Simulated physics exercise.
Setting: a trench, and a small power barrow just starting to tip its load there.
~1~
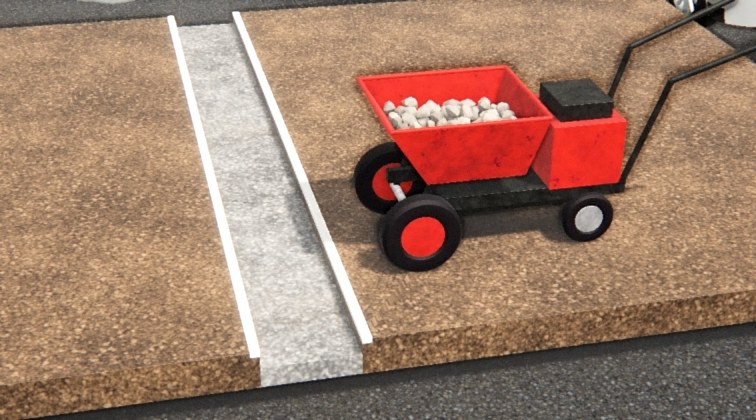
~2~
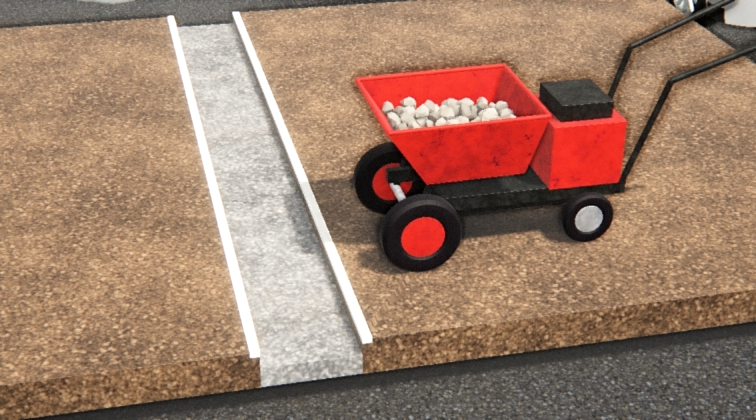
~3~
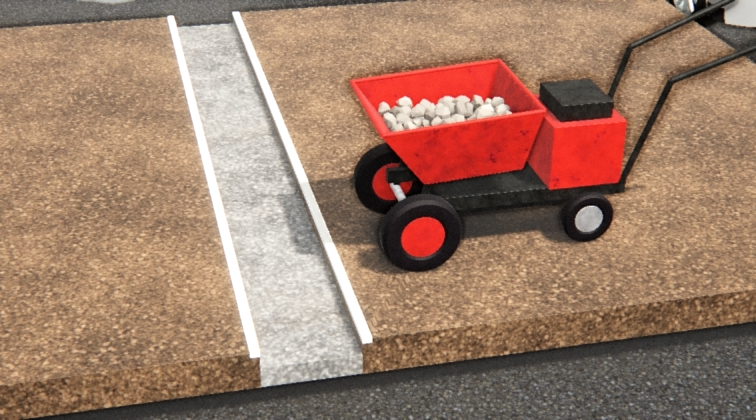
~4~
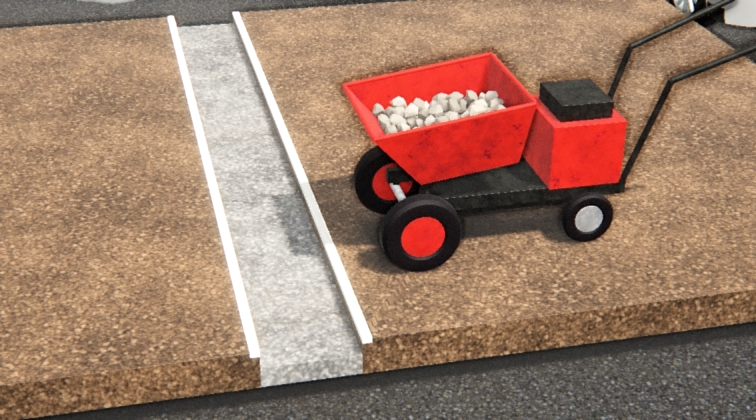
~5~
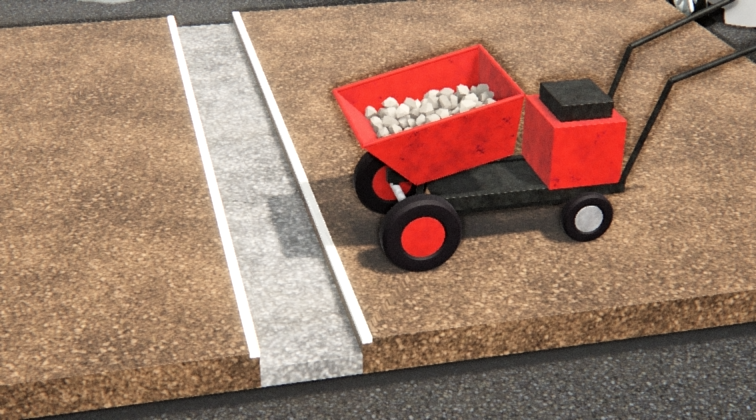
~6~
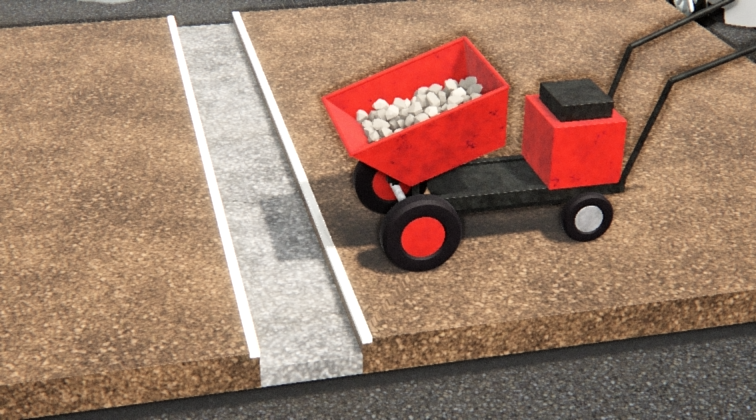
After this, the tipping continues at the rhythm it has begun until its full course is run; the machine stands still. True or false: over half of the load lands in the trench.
True.
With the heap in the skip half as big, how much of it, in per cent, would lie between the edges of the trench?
I'd put it at about 100 per cent.
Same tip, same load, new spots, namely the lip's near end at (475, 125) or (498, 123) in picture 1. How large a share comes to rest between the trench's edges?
In turn 40 and 20 in a hundred.
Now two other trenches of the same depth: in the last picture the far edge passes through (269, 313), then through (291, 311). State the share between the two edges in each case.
In order: Some 50 per cent, then some 20 per cent.
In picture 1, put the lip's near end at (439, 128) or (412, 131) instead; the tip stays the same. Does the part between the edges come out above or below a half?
In the first case upwards of half; in the second case upwards of half.
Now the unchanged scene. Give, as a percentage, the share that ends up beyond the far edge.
Around 10 %.
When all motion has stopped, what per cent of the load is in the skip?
Some 20 per cent.
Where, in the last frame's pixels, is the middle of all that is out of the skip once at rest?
The centre settles at about (262, 260).
Soon after the last picture, skip tipped steeply; all in the skip.
A little later, skip tipped right over; most in the skip; about a quarter in or heaped over the trench; a stray few beyond it.
Later still, skip tipped right over; about a quarter in the skip; about two thirds in or heaped over the trench; a small part beyond it.
At rest, skip tipped right over; about a quarter in the skip; about two thirds in or heaped over the trench; a small part beyond it.
